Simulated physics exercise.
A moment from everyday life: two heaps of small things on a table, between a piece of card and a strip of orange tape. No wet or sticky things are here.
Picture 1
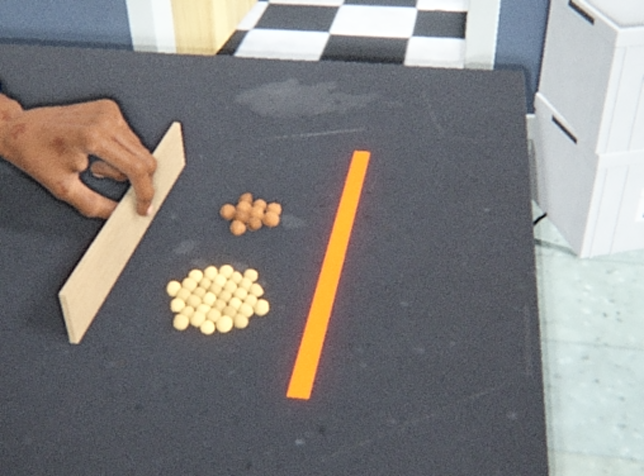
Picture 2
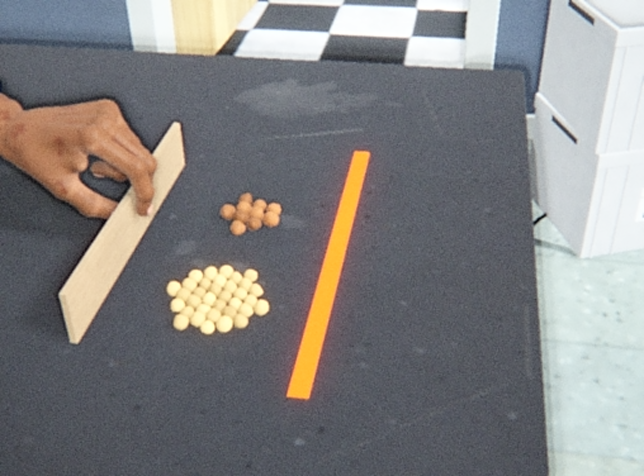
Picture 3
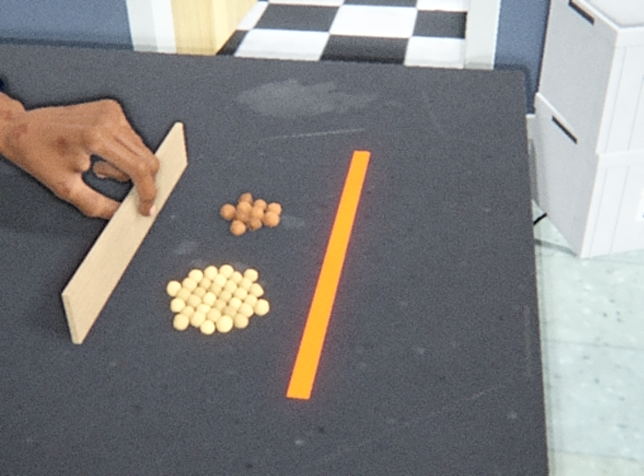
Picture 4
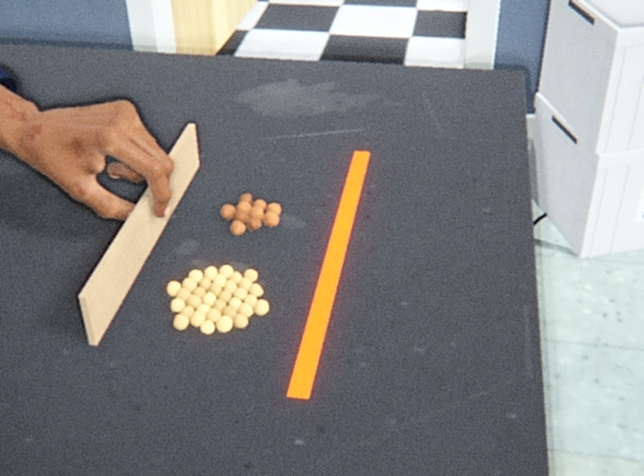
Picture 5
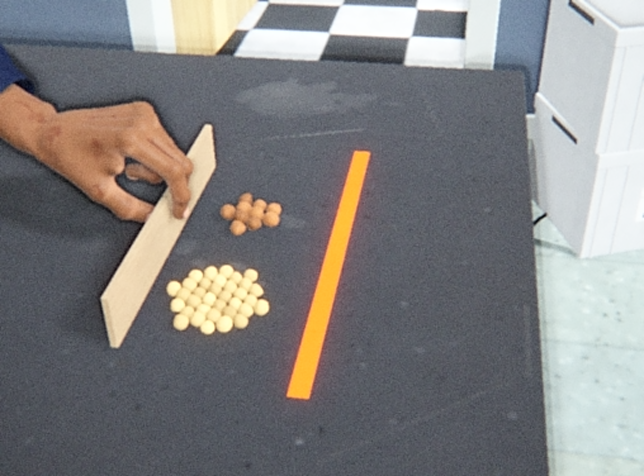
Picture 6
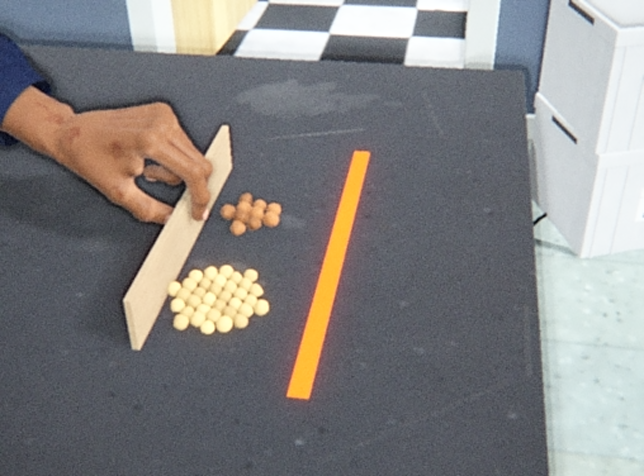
In this clip, a hand holds a upright pale card on a dark table, at first still, then slides it rightward until it is beside a heap of dried chickpeas and a smaller heap of hazelnuts, both unmoving before an orange strip.
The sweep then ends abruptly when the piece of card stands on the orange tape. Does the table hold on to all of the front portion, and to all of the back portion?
Outcome: Front portion: Not lost at all; back portion: Not lost at all.
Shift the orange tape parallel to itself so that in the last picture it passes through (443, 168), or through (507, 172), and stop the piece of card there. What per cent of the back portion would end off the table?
Off the table: Close to 0 % for the first line, close to 40 % for the second.
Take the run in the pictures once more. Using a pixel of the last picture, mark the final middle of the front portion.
Close to (354, 312) in pixels.
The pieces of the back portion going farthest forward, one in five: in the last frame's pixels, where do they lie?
My estimate is somewhere around (378, 228).
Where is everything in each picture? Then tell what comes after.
The first frame shows piece of card at (78, 301), at rest; orange tape at (360, 162), well back from the edge; edge at (538, 276); front portion at (225, 297), some dried chickpeas; back portion at (257, 214), a few hazelnuts.
The second frame shows piece of card at (78, 301), at rest; back portion at (257, 214).
The third frame shows piece of card at (81, 301); front portion at (225, 297).
The fourth frame shows piece of card at (97, 303); back portion at (257, 214).
The fifth frame shows piece of card at (119, 305); front portion at (225, 297).
The sixth frame shows piece of card at (140, 307); orange tape at (360, 162); edge at (538, 276); front portion at (225, 297); back portion at (257, 214).
Then, 0.56 s after the last picture, piece of card still moving, near (266, 206); front portion all on the table, its front near (302, 312); back portion all on the table, its front near (311, 209).
Then, 1.14 s after the last picture, piece of card stopped at the orange tape; front portion all on the table, its front near (384, 326); back portion all on the table, its front near (376, 228).
Then, 1.42 s after the last picture, piece of card stopped at the orange tape; front portion all on the table, its front near (386, 327); back portion all on the table, its front near (380, 219).
At rest, piece of card stopped at the orange tape; front portion all on the table, its front near (386, 327); back portion all on the table, its front near (380, 219).
